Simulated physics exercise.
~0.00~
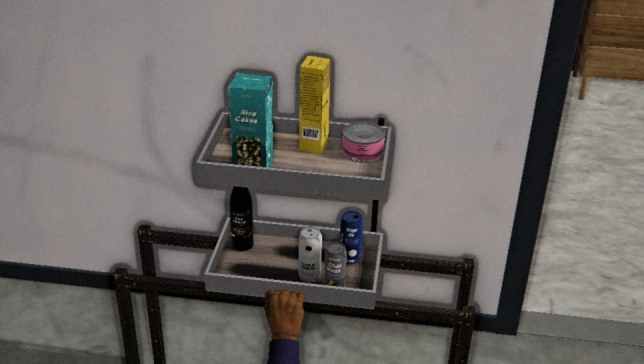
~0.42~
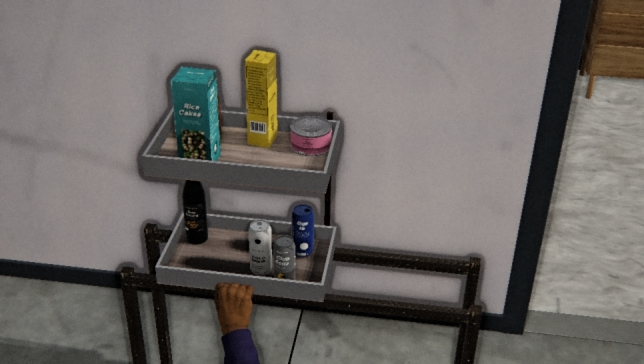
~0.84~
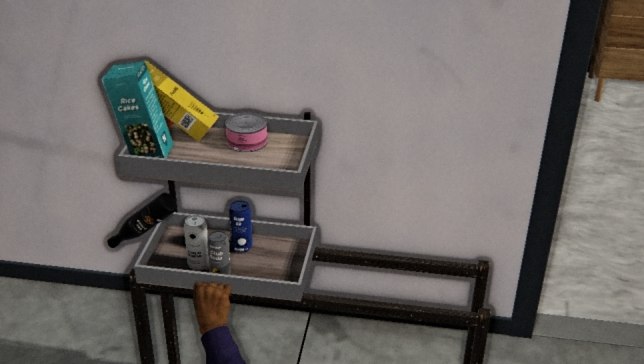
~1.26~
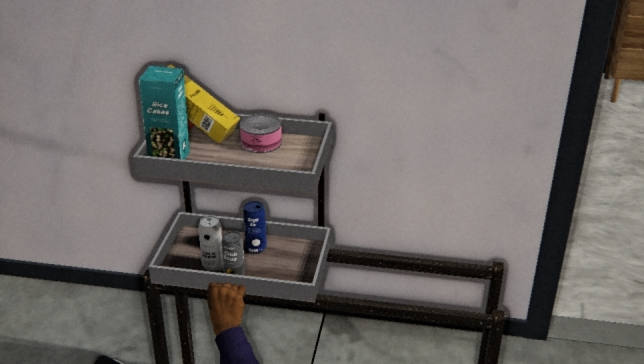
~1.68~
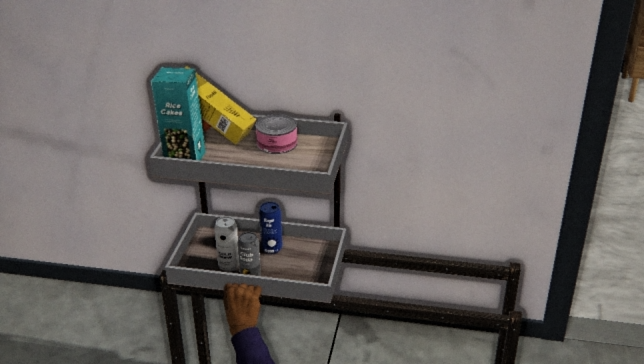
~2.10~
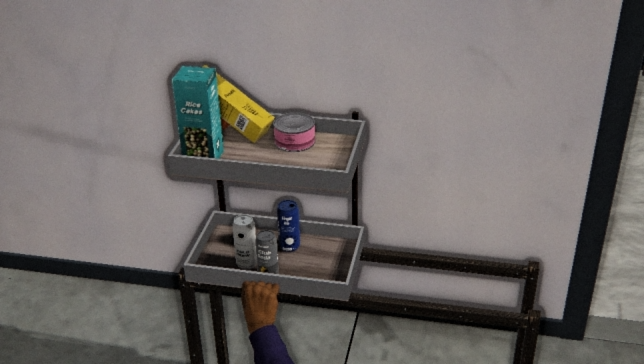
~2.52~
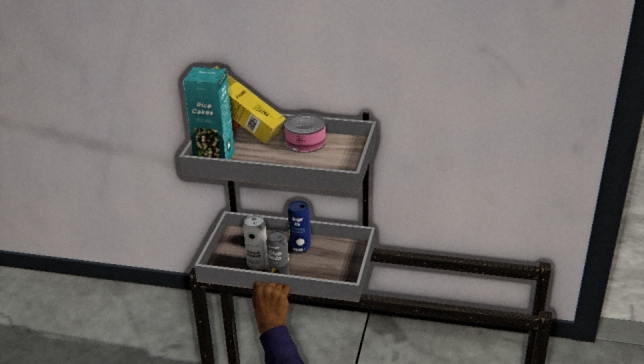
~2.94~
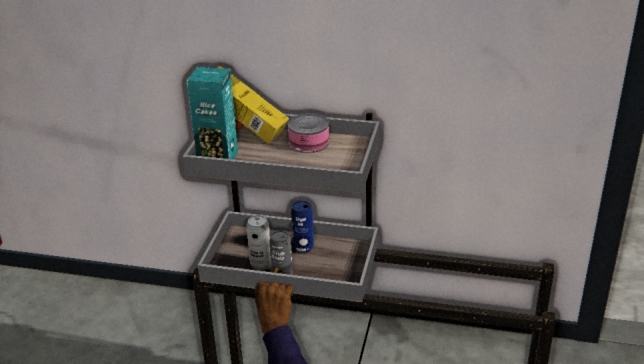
The footage shows a hand at the lower of two stacked trays on a dark frame as the unit moves left; a yellow carton tips against a turquoise carton, a black bottle topples off the left side, and the cans and pink tub stay upright.
